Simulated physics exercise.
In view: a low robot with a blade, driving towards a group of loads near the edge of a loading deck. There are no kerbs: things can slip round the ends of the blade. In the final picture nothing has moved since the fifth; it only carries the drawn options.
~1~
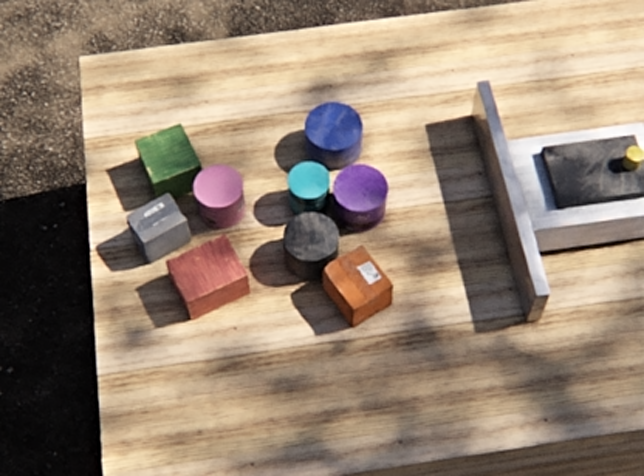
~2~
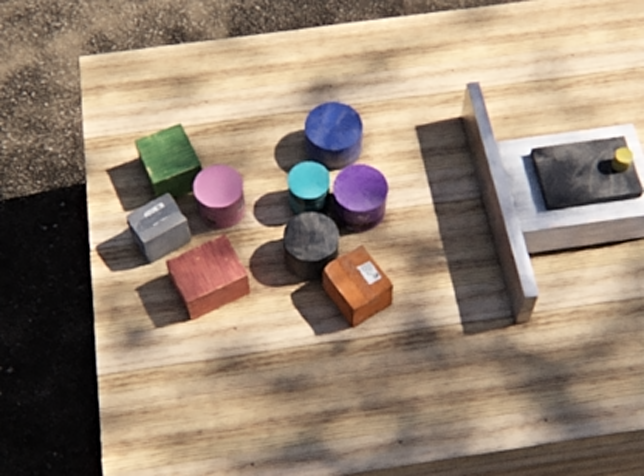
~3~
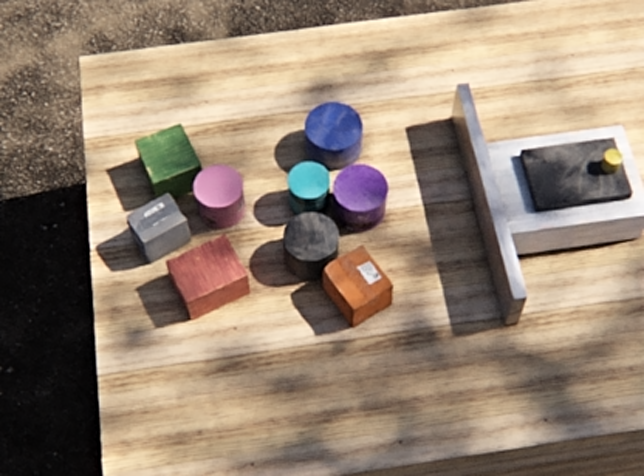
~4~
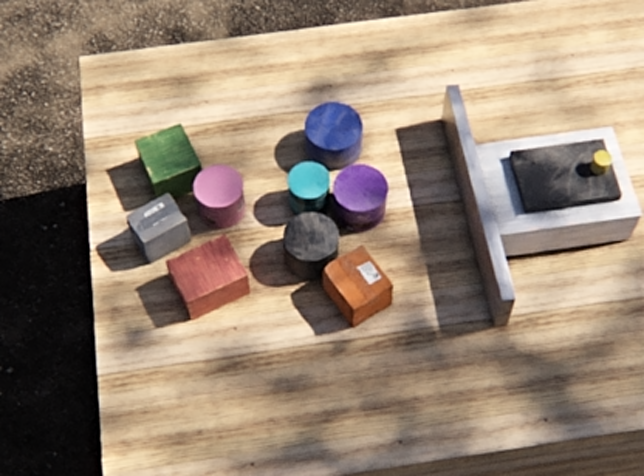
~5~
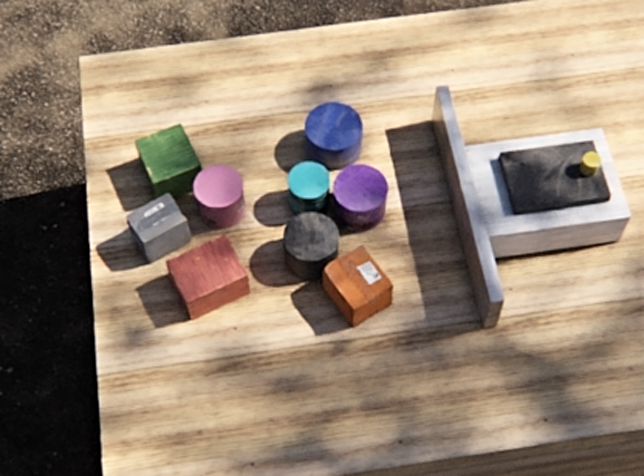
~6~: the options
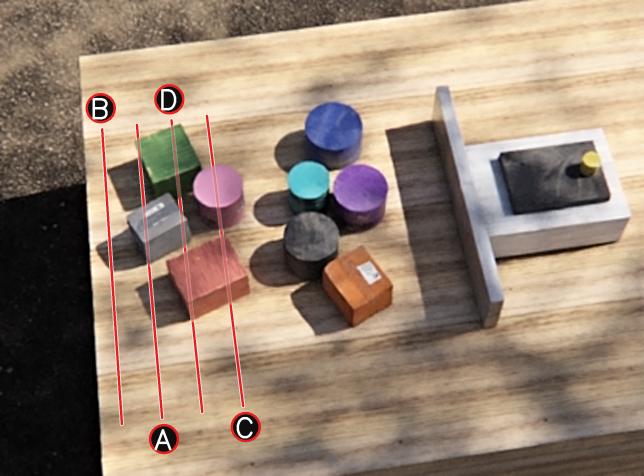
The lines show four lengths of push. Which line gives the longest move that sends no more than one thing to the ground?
Stop at D.
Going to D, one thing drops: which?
The grey box goes over.
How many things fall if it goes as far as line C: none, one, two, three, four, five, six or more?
The count is none.
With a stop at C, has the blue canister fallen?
By then, no.
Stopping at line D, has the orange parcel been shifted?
Yes.
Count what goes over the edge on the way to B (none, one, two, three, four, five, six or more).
In all, six or more.
On the marked copy, A at (149, 261); B at (111, 266); C at (224, 250); D at (186, 255).
With D. Early on, robot (445, 190); blue canister (313, 139); orange parcel (340, 287).
Further on, robot (345, 204); grey box (135, 237); green crate (164, 166).
At the end, robot (267, 215); grey box over the edge; red crate (99, 291); one fallen.
As for the rest, A drops four; B drops eight; C is within the limit but short.
